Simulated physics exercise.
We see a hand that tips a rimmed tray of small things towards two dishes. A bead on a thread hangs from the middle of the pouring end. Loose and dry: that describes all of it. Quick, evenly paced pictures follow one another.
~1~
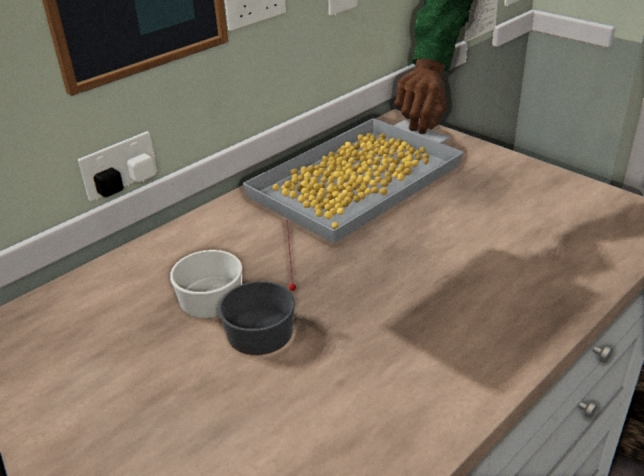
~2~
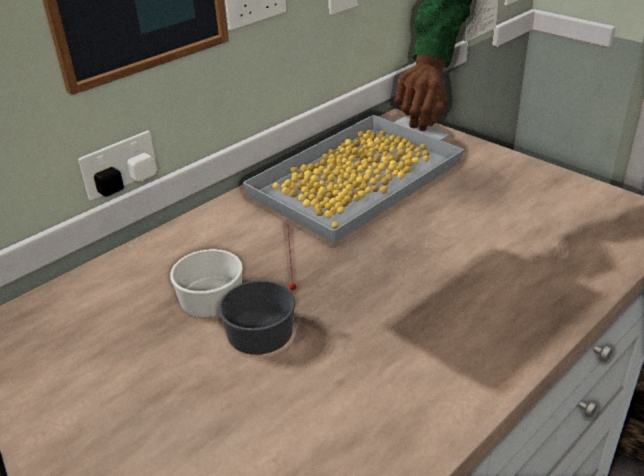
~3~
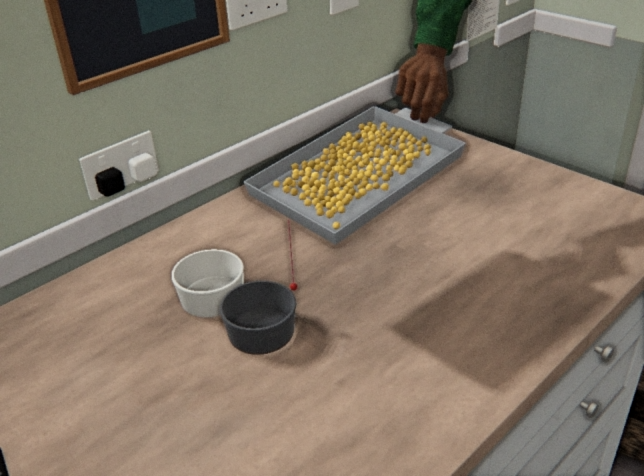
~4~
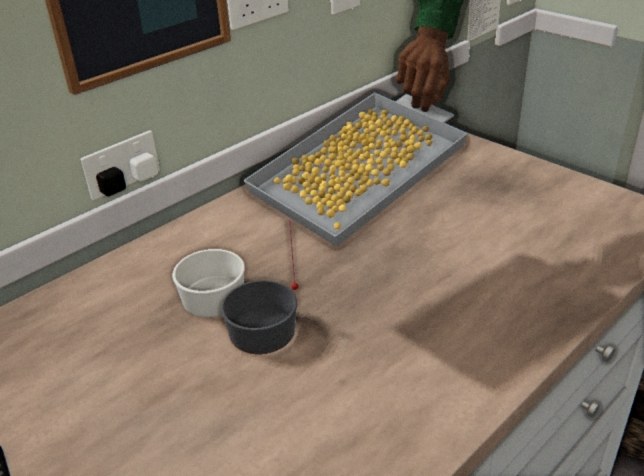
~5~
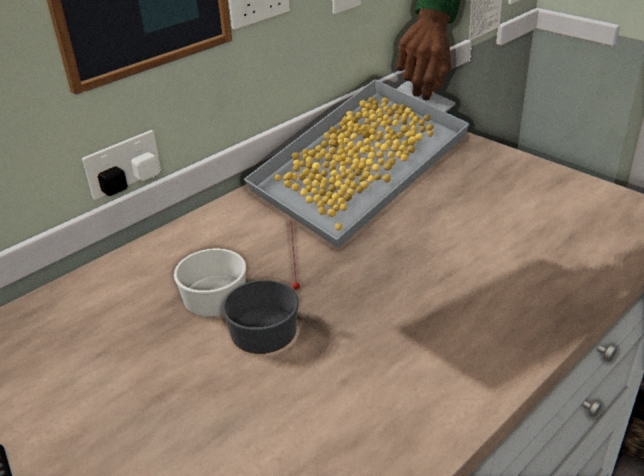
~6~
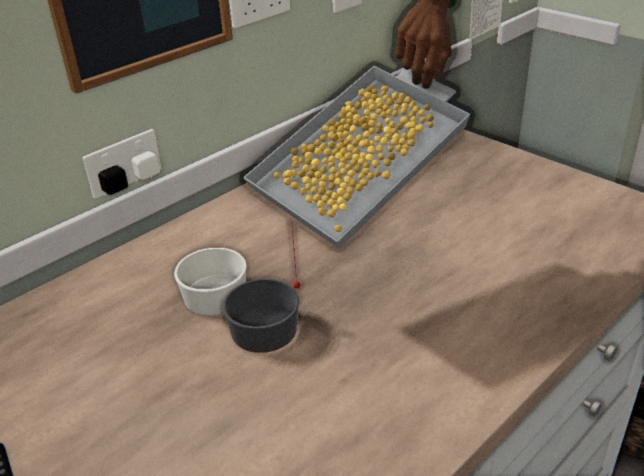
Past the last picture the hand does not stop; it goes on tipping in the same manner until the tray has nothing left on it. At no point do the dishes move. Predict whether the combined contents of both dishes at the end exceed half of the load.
Most of the load misses the dishes.
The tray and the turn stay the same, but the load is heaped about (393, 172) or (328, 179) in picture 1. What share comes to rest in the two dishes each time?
Estimate: 0 % first, 10 % second.
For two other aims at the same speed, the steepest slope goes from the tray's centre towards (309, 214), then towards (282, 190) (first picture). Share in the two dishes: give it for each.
First heading roughly 50 %, second roughly 50 %.
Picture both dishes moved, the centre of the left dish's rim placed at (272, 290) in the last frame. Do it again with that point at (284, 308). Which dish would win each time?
Placement one: The right-positioned dish. Placement two: The right-positioned dish.
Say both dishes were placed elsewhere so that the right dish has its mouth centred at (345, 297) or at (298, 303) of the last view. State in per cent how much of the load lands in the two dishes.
It would be roughly 20 per cent, followed by roughly 20 per cent.
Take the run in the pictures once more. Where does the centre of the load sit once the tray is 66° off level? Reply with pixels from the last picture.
The middle of the load sits near (330, 201).
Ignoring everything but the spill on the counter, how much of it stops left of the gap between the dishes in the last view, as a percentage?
About 10 %.
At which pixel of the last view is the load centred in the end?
Last view, centre at rest - approx. (327, 368).
Soon after the last picture, tray tipped steeply; nearly all on the tray; a stray few in the air.
A little later, tray tipped past a quarter turn; about a third on the tray; about a third outside both; about a quarter in the air.
Later still, tray tipped past a quarter turn; a stray few in the right dish; nearly all outside both.
At rest, tray tipped past a quarter turn; a stray few in the right dish; none in the left dish; nearly all outside both.
